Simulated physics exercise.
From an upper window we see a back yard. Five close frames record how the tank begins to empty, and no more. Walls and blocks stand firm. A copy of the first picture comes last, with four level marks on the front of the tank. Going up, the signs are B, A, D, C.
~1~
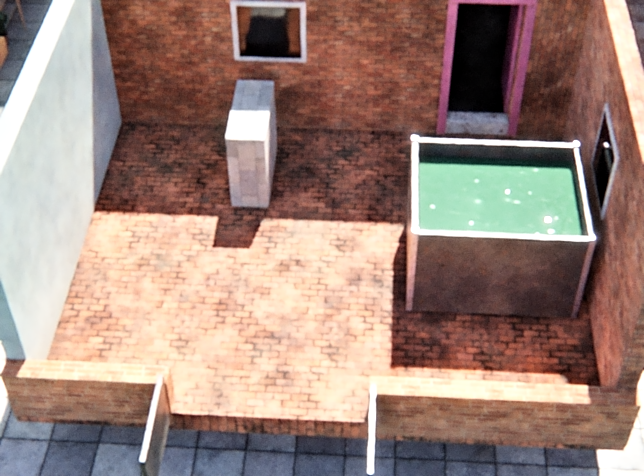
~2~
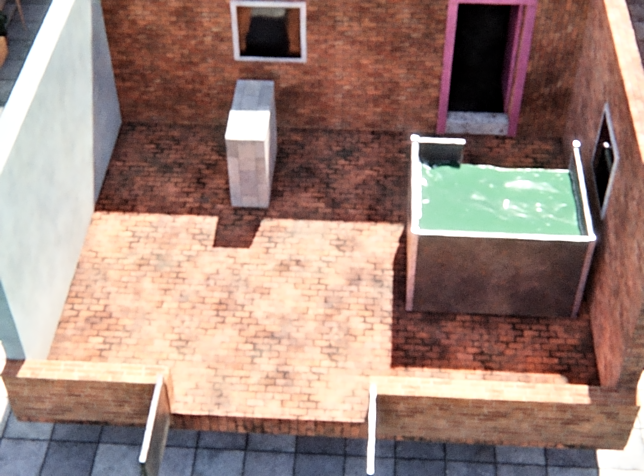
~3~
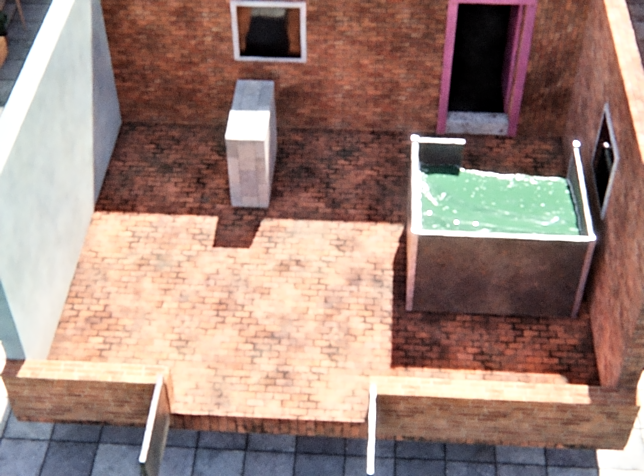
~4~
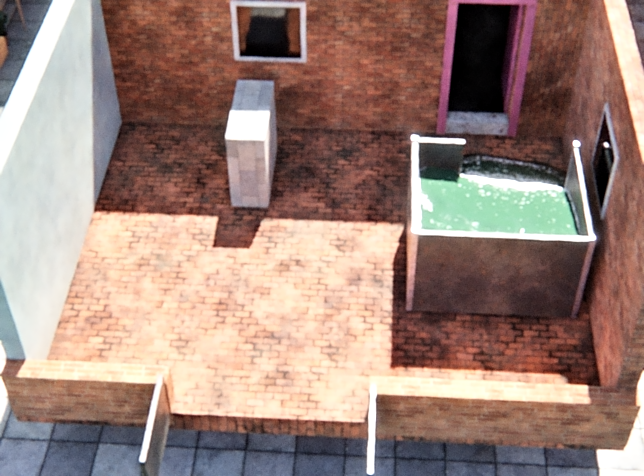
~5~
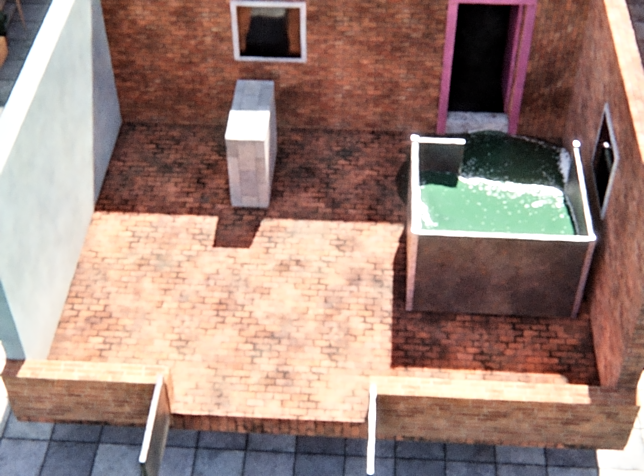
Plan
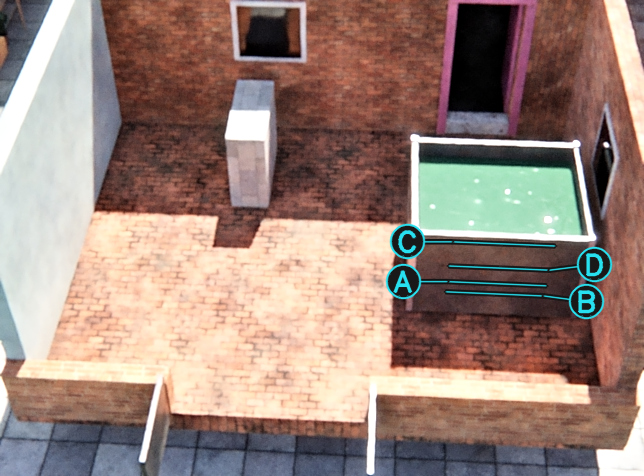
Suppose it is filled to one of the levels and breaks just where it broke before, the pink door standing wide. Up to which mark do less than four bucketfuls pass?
That is mark B.
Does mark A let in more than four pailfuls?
Yes, it does.
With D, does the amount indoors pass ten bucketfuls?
Yes.
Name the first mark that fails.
It is A.
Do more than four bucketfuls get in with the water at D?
Yes, it does.
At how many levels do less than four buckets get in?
One of the four.
On the marked copy, A at (496, 283); B at (494, 293); C at (503, 243); D at (499, 268); from the bottom up B, A, D, C.
For mark A, about 9 bucketfuls get in.
For mark B, a bucket or two gets in.
For mark C, dozens of bucketfuls pour in.
For mark D, dozens of bucketfuls pour in.
